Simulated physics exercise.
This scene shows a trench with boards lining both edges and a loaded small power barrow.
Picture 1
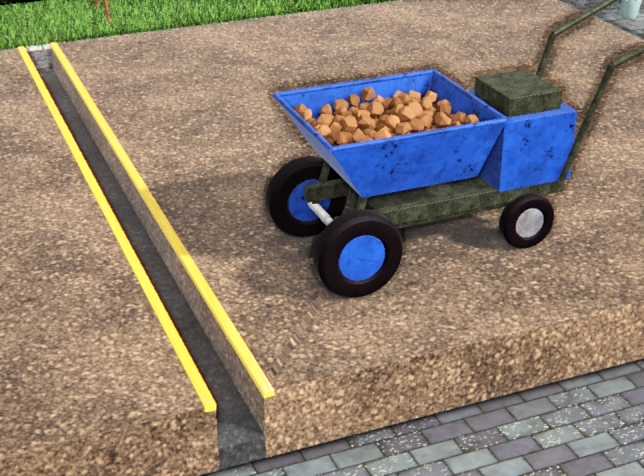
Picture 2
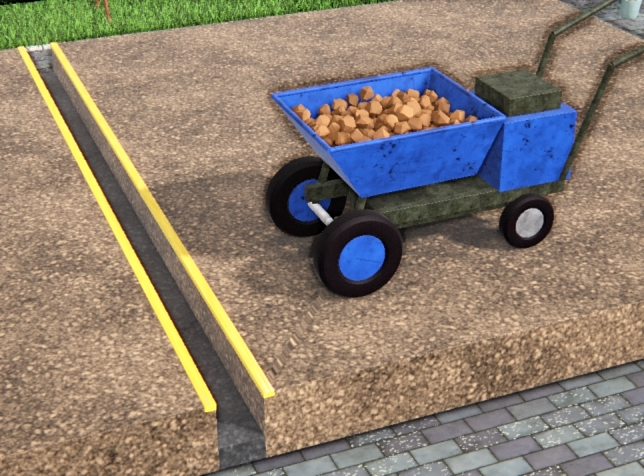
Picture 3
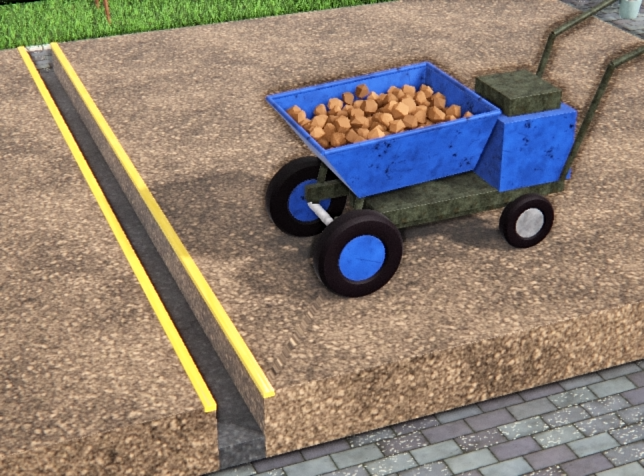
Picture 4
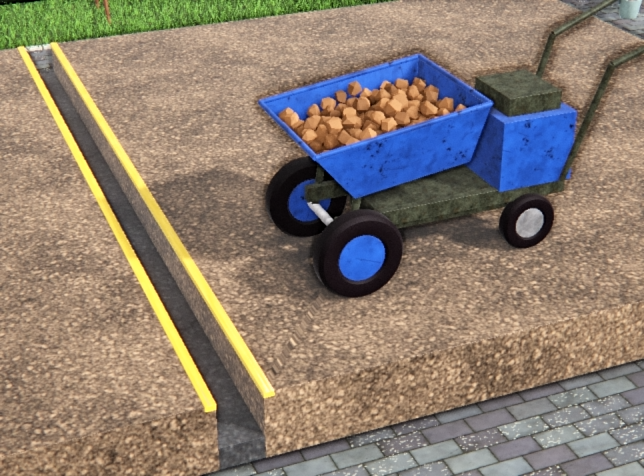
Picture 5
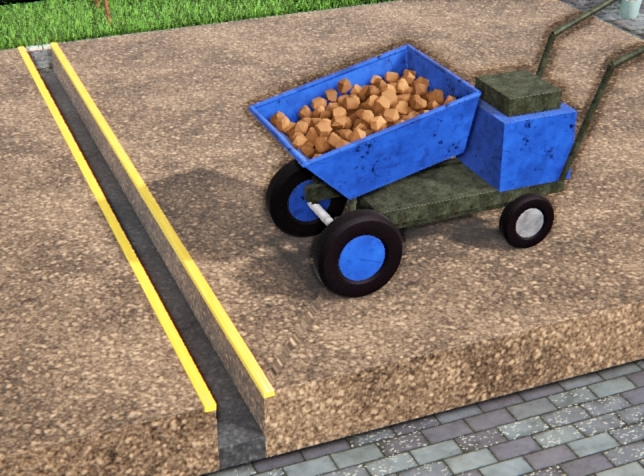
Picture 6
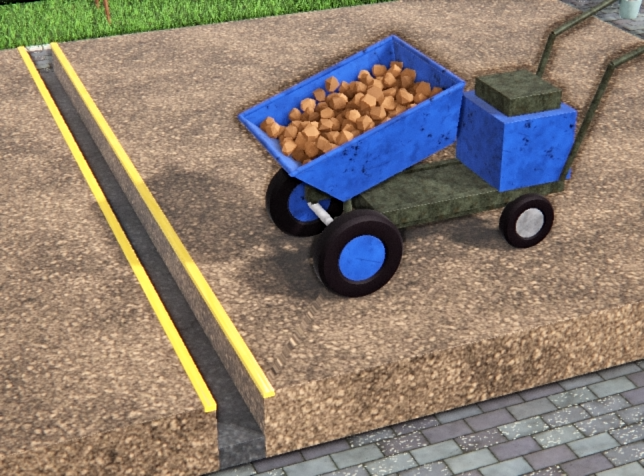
A blue skip heaped with orange-brown clods sits on a small four-wheeled power barrow, seen from above at an angle on brown, gritty ground. To its left runs a narrow trench edged with yellow boards, with grass behind and grey paving at lower right. The skip starts level, then tilts gradually forward to the left, its rear rising, while the barrow and camera stay still.
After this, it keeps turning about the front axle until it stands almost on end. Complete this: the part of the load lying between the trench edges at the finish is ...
The larger part.
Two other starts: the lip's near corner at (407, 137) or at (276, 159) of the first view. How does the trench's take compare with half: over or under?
Initially shy of half, next shy of half.
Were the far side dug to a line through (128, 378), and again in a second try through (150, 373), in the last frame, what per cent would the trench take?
Estimated share: Try 1 approx. 100 in a hundred, try 2 approx. 90 in a hundred.
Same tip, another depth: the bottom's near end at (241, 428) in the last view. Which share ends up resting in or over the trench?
It works out to some 60 percent.
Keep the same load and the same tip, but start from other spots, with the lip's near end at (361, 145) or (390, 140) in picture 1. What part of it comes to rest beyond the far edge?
Trial 1 around 0 %, trial 2 around 0 %.
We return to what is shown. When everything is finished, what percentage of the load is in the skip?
My estimate is about 5 per cent.
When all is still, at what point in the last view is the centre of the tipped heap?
I'd say the middle ends up at about (179, 298).
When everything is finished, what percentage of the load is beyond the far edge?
Estimate: Around 15 per cent.
Soon after the last picture, skip tipped steeply; all in the skip.
A little later, skip tipped right over; most in the skip; a stray few short of the trench; a small part in or heaped over the trench; a stray few beyond it; a small part falling.
Later still, skip tipped right over; about a quarter in the skip; a small part short of the trench; about two thirds in or heaped over the trench; a small part beyond it.
By the end, skip tipped right over; a stray few in the skip; a small part short of the trench; about two thirds in or heaped over the trench; about a quarter beyond it.
